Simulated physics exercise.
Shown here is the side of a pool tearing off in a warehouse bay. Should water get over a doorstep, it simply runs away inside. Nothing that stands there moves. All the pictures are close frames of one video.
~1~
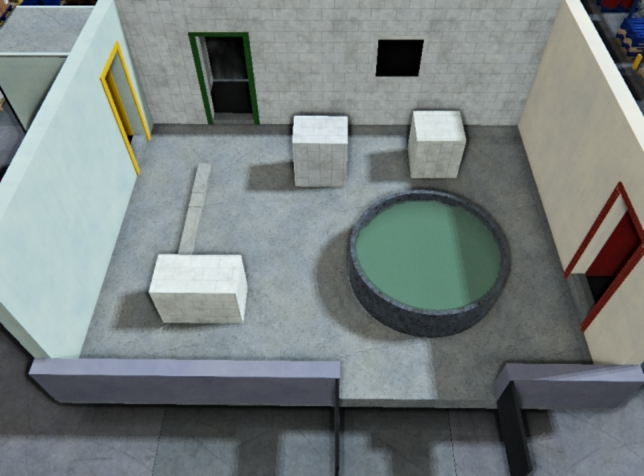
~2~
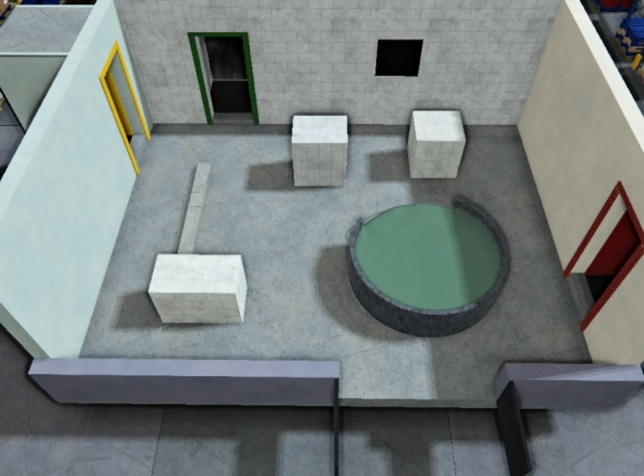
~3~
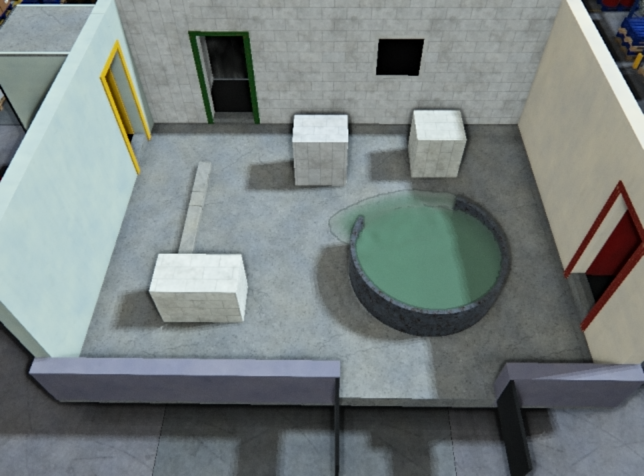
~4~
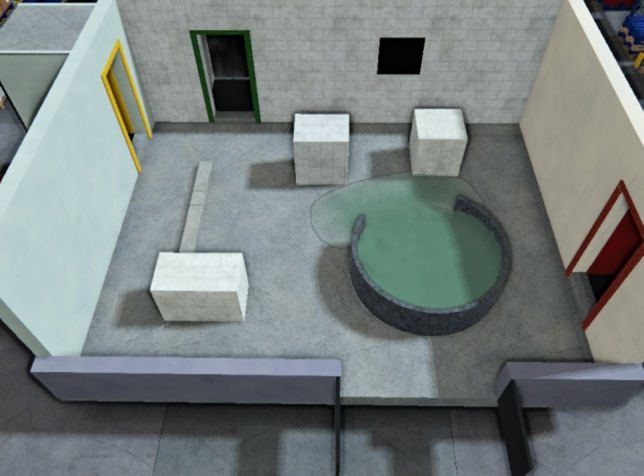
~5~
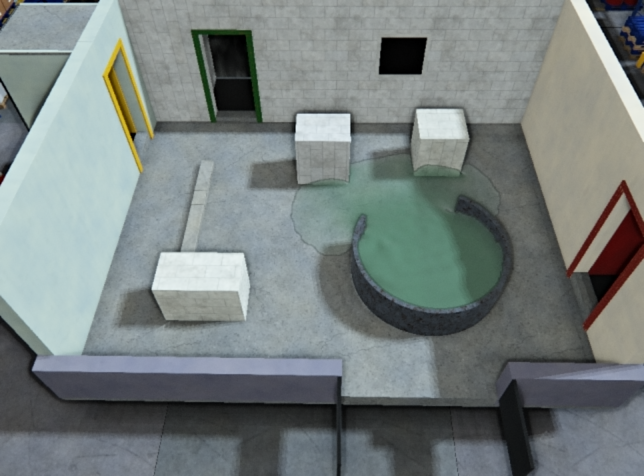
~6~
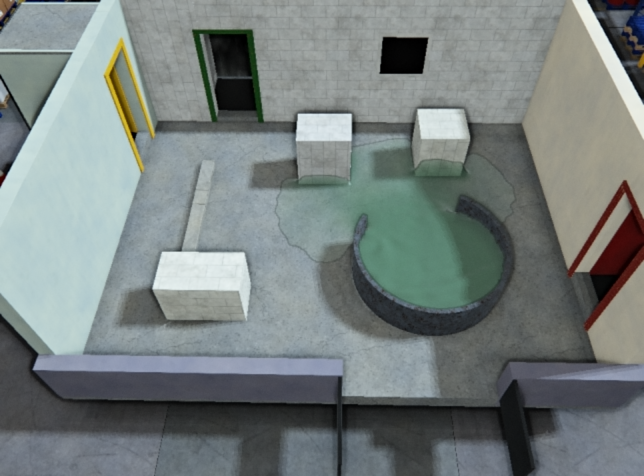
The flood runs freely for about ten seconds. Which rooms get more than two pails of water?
Yellow door: Never surpasses it. Red door: Never surpasses it. Green door: Never surpasses it.
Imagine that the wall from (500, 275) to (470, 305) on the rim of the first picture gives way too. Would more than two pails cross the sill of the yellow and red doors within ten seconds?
Well, yellow stays beneath it and red gets past it.
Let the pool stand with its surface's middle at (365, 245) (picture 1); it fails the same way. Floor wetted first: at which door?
The door you want is the green door.
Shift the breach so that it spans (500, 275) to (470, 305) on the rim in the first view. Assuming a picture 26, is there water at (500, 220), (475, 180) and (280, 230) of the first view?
Taking the three spots as listed, they end up inundated, inundated and spared.
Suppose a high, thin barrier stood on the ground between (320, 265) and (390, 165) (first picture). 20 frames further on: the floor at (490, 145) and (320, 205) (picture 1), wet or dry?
Going in the order asked: Inundated, parched.
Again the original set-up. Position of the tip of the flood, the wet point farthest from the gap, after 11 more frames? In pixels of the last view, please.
Somewhere close to (188, 132).
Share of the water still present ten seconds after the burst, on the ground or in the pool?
Some 94 per cent.
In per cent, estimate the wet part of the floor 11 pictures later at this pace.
Roughly 40 percent, I reckon.
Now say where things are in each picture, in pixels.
The first picture shows the round pool at (428, 250) is whole and still.
In the second picture, the front is at a hidden place, out from the gap on the round pool's far side.
In the third picture, water pours out on the round pool's far side and has run to (335, 227).
In the fourth picture, the front is at (317, 207), out from the gap on the round pool's far side.
In the fifth picture, the front is at (304, 186), out from the gap on the round pool's far side.
In the sixth picture, the front is at (287, 183), out from the gap on the round pool's far side.
A moment on, water covers 25 % of the floor; the yellow door not reached, the red door not reached, the green door not reached.
Next, water covers 40 % of the floor; the yellow door not reached, the red door not reached, the green door wet at the sill, nothing in.
Then, water covers 55 % of the floor; the yellow door wet at the sill, nothing in, the red door wet at the sill, nothing in, the green door wet at the sill, nothing in.
Later, water covers 80 % of the floor; the yellow door wet at the sill, nothing in, the red door wet at the sill, nothing in, the green door wet at the sill, nothing in.
In the end, water covers 95 % of the floor; the yellow door wet at the sill, nothing in, the red door wet at the sill, nothing in, the green door wet at the sill, nothing in.
